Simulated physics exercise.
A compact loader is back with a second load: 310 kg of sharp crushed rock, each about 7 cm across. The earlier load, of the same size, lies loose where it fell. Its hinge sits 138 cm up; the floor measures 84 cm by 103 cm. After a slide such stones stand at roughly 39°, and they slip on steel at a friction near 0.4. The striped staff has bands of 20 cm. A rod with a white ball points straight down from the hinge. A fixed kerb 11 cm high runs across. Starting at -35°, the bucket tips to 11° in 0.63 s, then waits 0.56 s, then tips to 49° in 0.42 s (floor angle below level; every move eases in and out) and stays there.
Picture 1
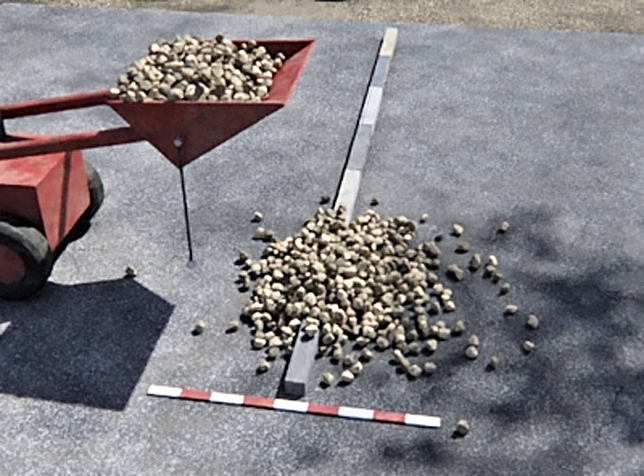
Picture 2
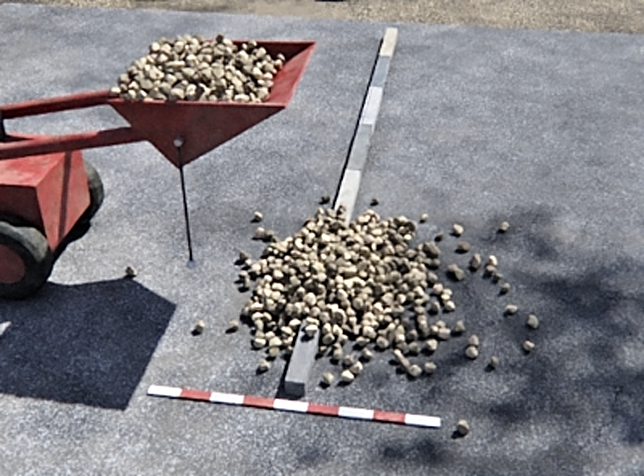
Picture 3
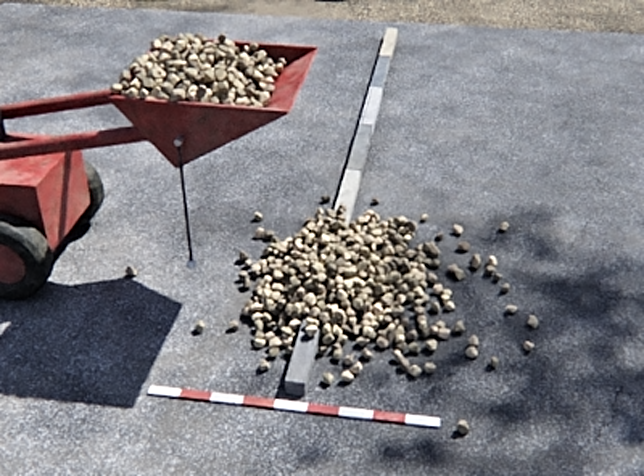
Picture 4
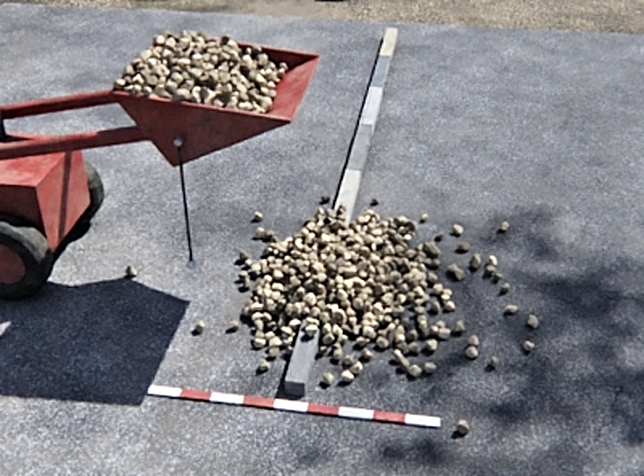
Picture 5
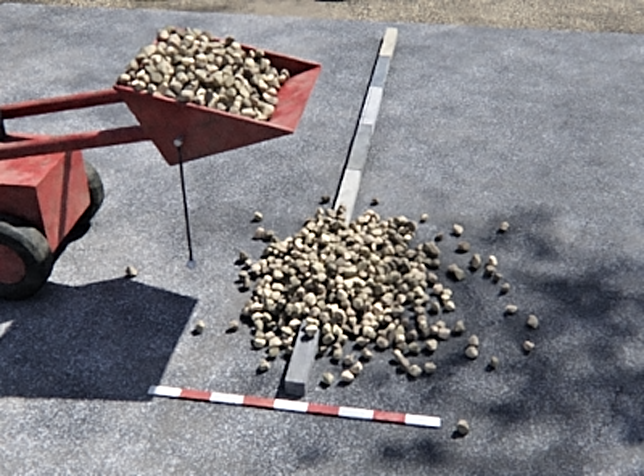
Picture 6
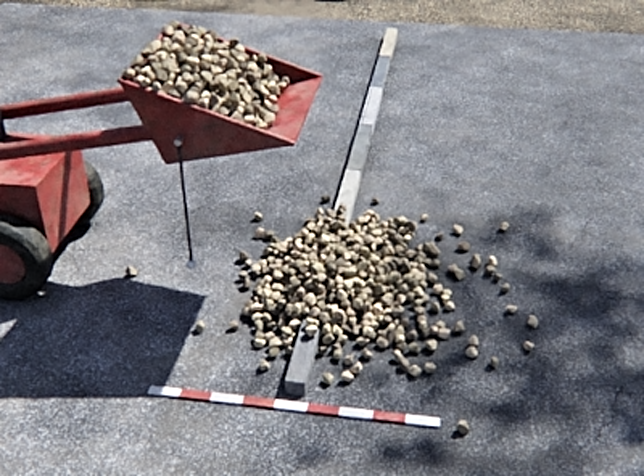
In this clip, a red bucket heaped with stones tilts slightly forward on its machine, its right-hand lip dipping while the load stays inside. Below, a loose pile of similar stones lies motionless across a narrow kerb.
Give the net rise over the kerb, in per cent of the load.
About 32 per cent.
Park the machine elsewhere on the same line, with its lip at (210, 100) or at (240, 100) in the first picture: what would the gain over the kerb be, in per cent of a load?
First some 0, then 5 per cent.
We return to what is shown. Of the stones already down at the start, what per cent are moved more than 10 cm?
Roughly 5 per cent of them.
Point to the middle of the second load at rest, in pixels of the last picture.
Their middle is at about (306, 267).
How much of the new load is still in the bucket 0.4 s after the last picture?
Roughly 100 per cent is still inside.
Then, 0.2 s after the last picture the floor is at 4°; in per cent of one load, 100 in the bucket, 42 on this side of the kerb, 59 over the kerb; the foremost stones are at (508, 296).
Then, 0.4 s after the last picture the floor is at 11°; in per cent of one load, 99 in the bucket, 43 on this side of the kerb, 59 over the kerb; the foremost stones are at (508, 296).
Then, 1.8 s after the last picture the floor is at 49°; in per cent of one load, 7 in the bucket, 123 on this side of the kerb, 71 over the kerb; the foremost stones are at (508, 296).
Then, 4.3 s after the last picture the floor is at 49°; in per cent of one load, 0 in the bucket, 110 on this side of the kerb, 91 over the kerb; the foremost stones are at (513, 306). Net gain over the kerb, 32.
